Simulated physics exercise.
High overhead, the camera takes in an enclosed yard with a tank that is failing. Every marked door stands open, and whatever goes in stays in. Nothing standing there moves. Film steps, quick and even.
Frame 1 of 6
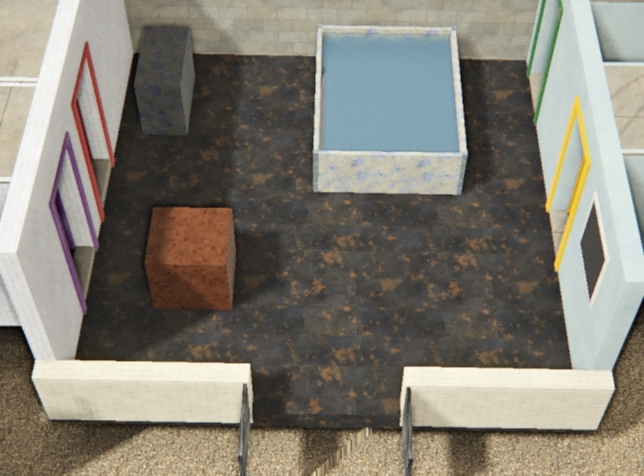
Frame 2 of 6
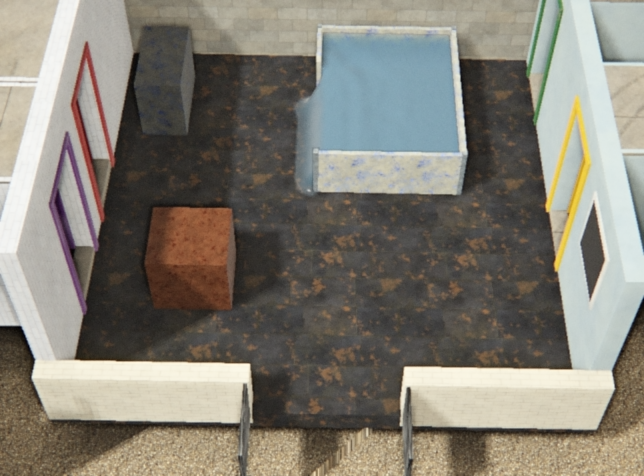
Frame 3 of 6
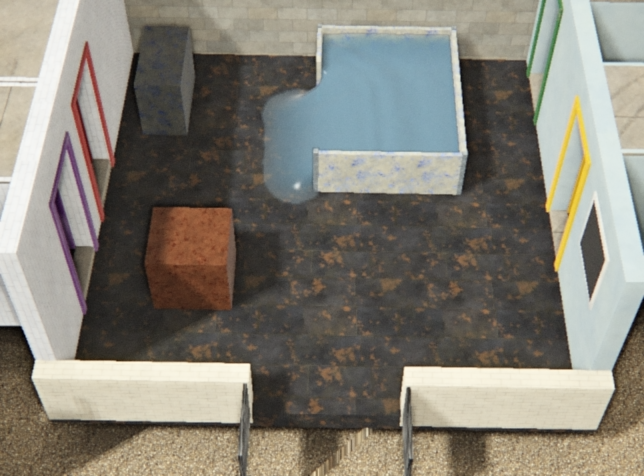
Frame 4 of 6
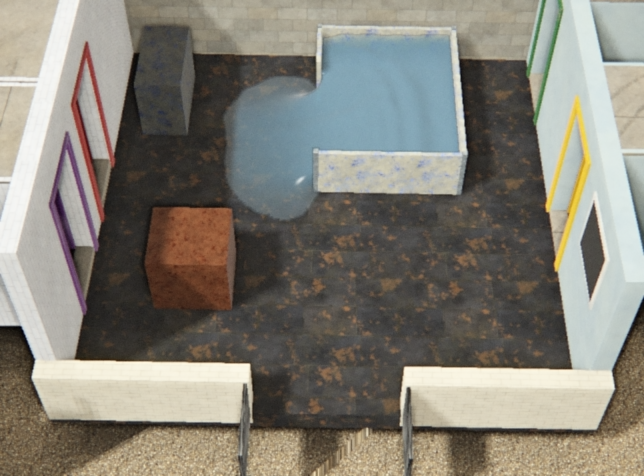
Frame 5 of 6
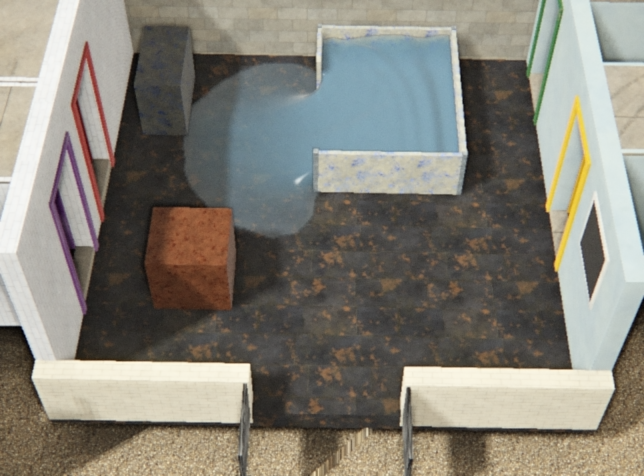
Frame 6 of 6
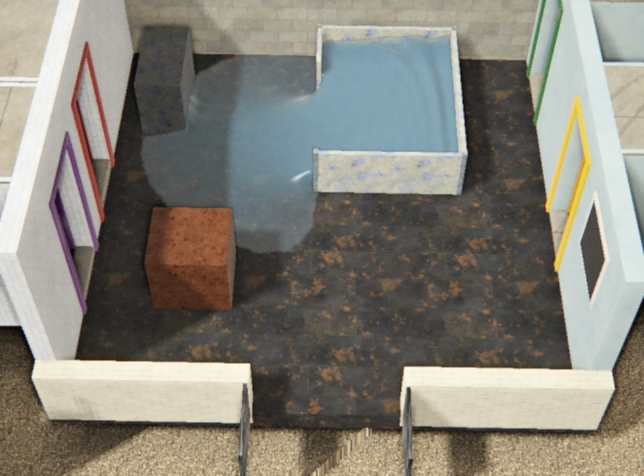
In a walled yard, water pours from the tank's left side and spreads across the dark floor.
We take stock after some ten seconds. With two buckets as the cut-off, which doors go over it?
One by one: The red door goes beyond what's allowed there; the purple door goes beyond what's allowed there; the green door stays inside what's allowed there; the yellow door goes beyond what's allowed there.
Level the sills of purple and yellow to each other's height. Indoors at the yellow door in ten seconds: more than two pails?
Result for yellow: Below the limit.
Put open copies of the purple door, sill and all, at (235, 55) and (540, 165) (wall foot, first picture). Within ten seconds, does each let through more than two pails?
Note, in sequence - door one ends up higher; door two ends up lower.
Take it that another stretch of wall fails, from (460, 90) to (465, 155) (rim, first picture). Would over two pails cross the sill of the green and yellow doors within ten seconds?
Briefly, green door crosses the line and yellow door crosses the line.
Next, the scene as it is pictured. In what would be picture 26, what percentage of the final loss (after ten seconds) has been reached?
Near 60 %.
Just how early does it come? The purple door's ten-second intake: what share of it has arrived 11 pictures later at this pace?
Some 20 per cent.
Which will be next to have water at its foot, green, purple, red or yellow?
Result: The door marked red is first.
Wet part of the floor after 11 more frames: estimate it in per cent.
My estimate is roughly 40 percent.
A moment on, water covers 30 % of the floor; the red door under two buckets in, the purple door not reached, the green door not reached, the yellow door not reached.
Next, water covers 40 % of the floor; the red door far over two buckets in, the purple door under two buckets in, the green door not reached, the yellow door not reached.
Then, water covers 50 % of the floor; the red door far over two buckets in, the purple door over two buckets in, the green door not reached, the yellow door not reached.
Later, water covers 85 % of the floor; the red door far over two buckets in, the purple door over two buckets in, the green door wet at the sill, nothing in, the yellow door not reached.
In the end, water covers 95 % of the floor; the red door far over two buckets in, the purple door over two buckets in, the green door wet at the sill, nothing in, the yellow door over two buckets in.
